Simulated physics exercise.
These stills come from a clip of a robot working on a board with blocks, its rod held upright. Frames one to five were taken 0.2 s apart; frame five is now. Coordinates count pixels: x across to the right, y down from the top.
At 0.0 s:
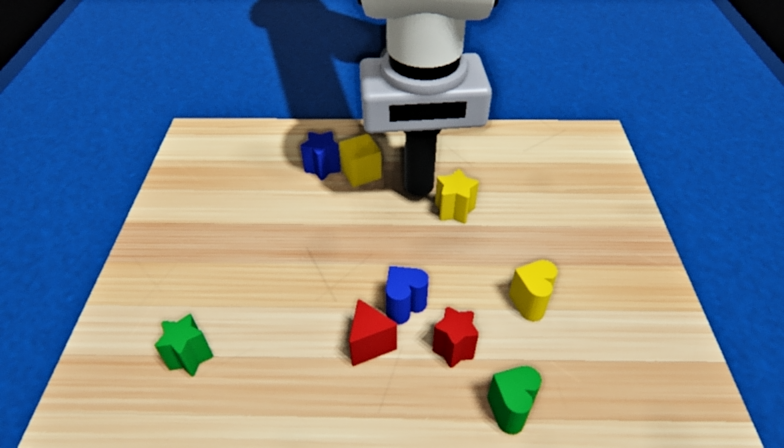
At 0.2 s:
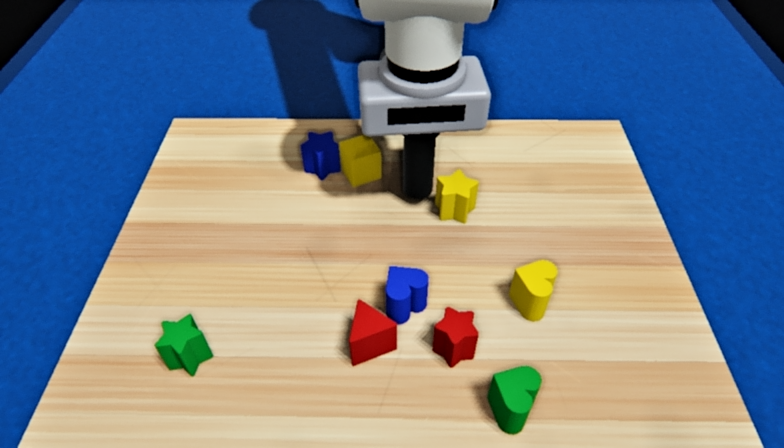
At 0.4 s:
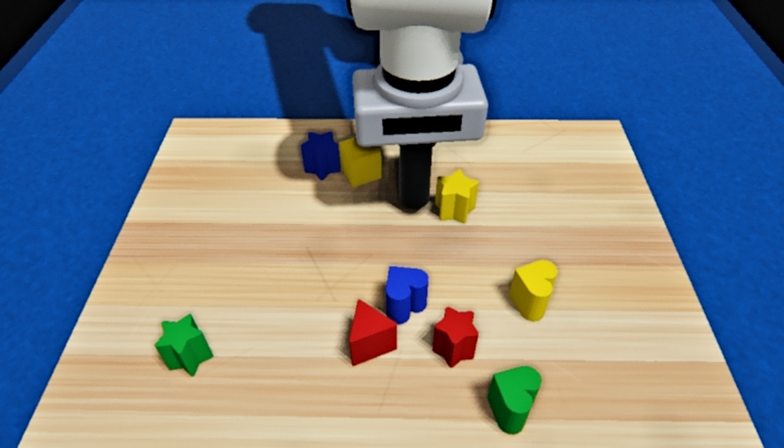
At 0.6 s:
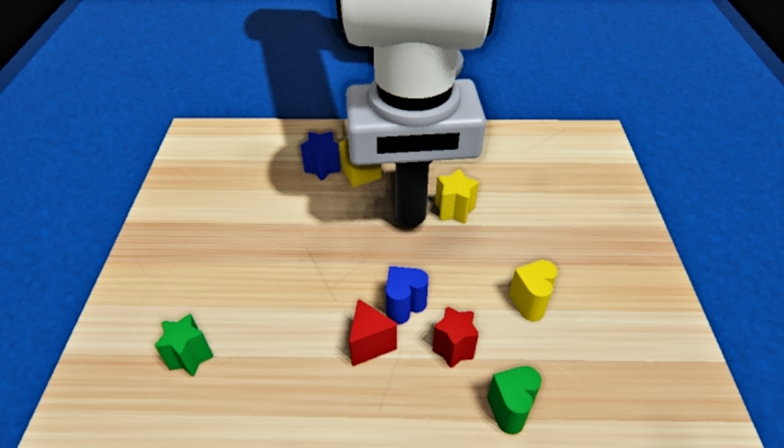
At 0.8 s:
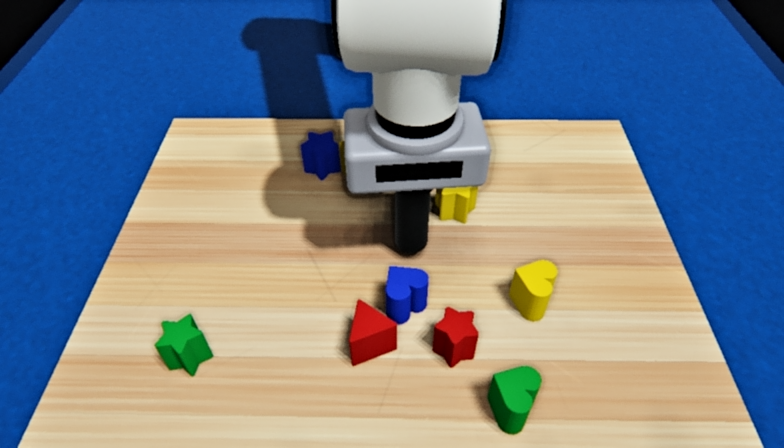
The robot arm moves its black rod down the board while the blocks stay still.
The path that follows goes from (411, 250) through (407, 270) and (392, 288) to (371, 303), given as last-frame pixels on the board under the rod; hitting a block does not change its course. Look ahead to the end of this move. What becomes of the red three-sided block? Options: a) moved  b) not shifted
I choose b.
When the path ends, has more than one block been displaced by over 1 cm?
No.
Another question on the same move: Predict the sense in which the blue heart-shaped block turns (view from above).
Overhead view: Anti-clockwise.
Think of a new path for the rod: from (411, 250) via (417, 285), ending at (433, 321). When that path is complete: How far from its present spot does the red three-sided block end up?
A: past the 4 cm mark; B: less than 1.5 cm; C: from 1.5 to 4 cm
(B)
The first path, step by step. Halfway along, rod at (401, 271); nothing pushed yet.
At the end, rod at (370, 294); red three-sided block not moved; blue heart-shaped block at (399, 296), turned 45° anticlockwise.
